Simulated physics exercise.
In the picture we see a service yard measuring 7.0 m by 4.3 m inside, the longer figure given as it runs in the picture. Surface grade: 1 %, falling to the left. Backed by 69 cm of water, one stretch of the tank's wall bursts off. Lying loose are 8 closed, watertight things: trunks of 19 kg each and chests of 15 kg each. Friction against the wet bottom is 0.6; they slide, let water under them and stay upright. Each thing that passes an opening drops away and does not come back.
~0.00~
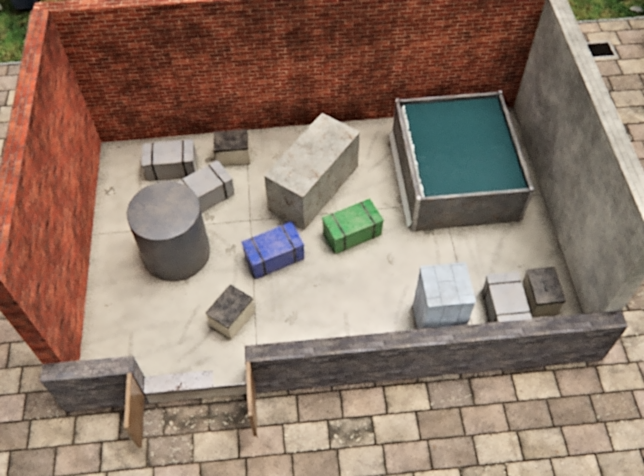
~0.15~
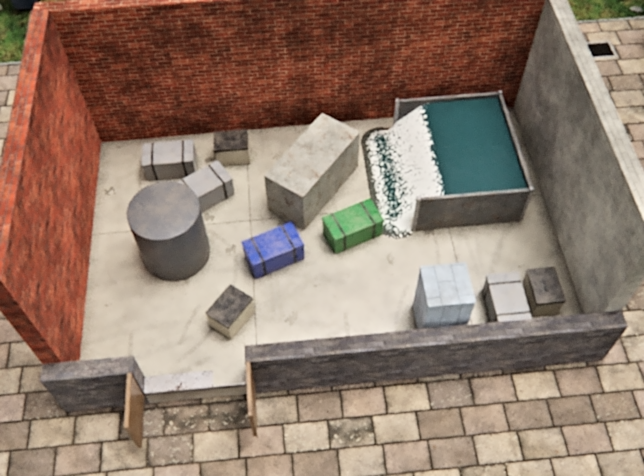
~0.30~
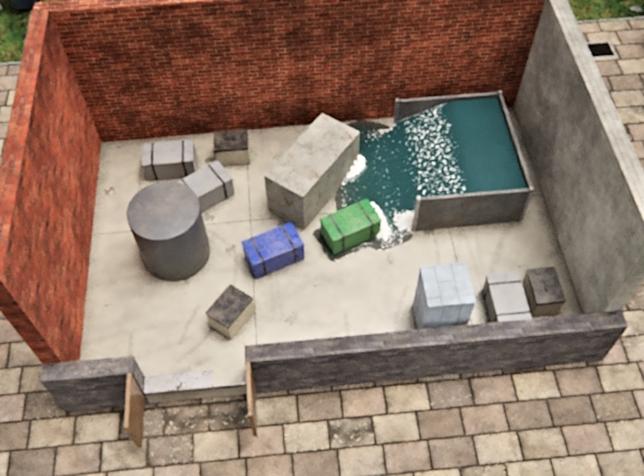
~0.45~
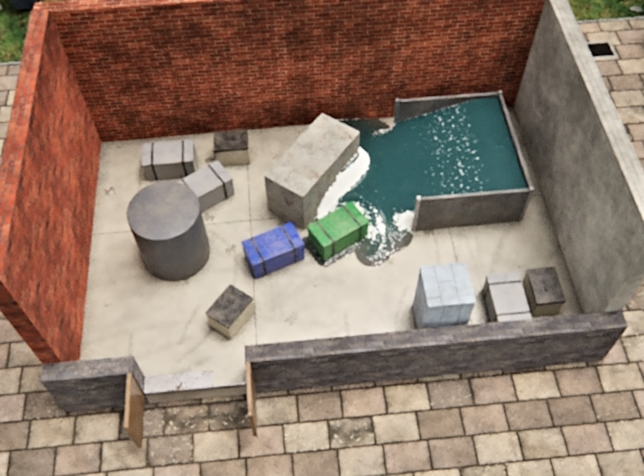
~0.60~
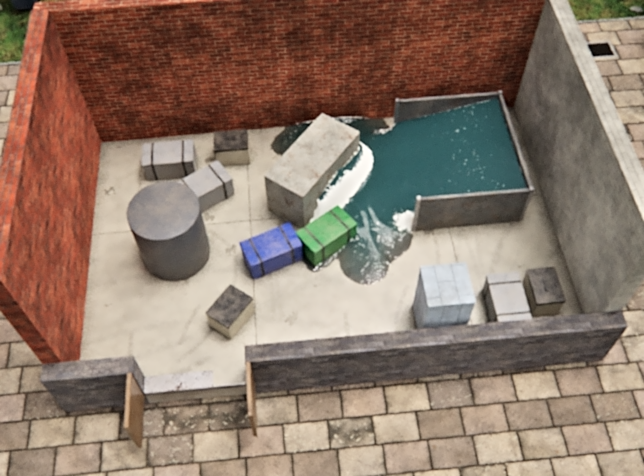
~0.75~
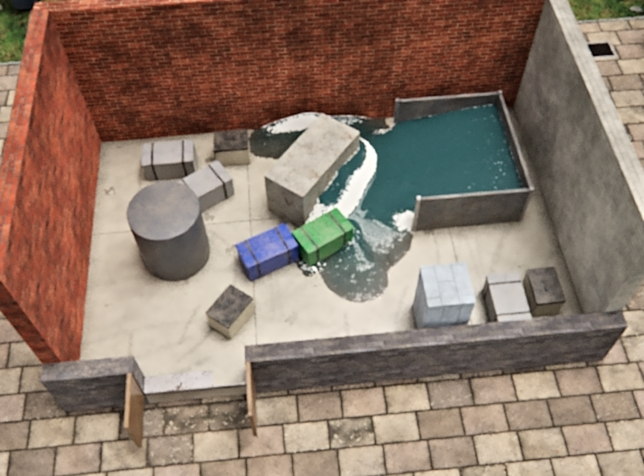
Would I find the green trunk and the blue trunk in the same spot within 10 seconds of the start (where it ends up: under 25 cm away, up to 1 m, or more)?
Looks like the green trunk gets swept well away, and the blue trunk gets swept well away.
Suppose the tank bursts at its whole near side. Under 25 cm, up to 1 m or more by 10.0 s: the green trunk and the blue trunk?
Note: Green trunk shifted modestly, blue trunk shifted modestly.
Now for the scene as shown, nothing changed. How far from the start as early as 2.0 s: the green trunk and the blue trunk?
Roughly 200 and 150 cm by then.
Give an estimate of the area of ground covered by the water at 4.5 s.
Roughly 27 m2.
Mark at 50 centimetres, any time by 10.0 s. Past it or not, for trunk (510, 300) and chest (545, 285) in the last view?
The first never reached the threshold, and the second never reached the threshold.
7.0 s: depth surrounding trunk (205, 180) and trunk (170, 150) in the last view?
About 9 and 10 cm.
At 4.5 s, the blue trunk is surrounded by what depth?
The depth there is around 16 cm.
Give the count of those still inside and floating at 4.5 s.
My tally comes to 6.
After 2.0 s the green trunk is near (284, 326), 2.1 m from its start, afloat; the blue trunk is near (175, 285), 1.5 m from its start, aground; 0 of 8 are out; 2 afloat.
After 4.5 s the green trunk is near (199, 347), 2.9 m from its start, afloat; the blue trunk is near (129, 296), 2.1 m from its start, afloat; 0 of 8 are out; 6 afloat.
After 7.0 s the green trunk has gone out; the blue trunk is near (127, 292), 2.1 m from its start, afloat; 1 of 8 are out; 5 afloat.
After 10.0 s the green trunk has gone out; the blue trunk is near (193, 313), 1.5 m from its start, afloat; 2 of 8 are out; 4 afloat.
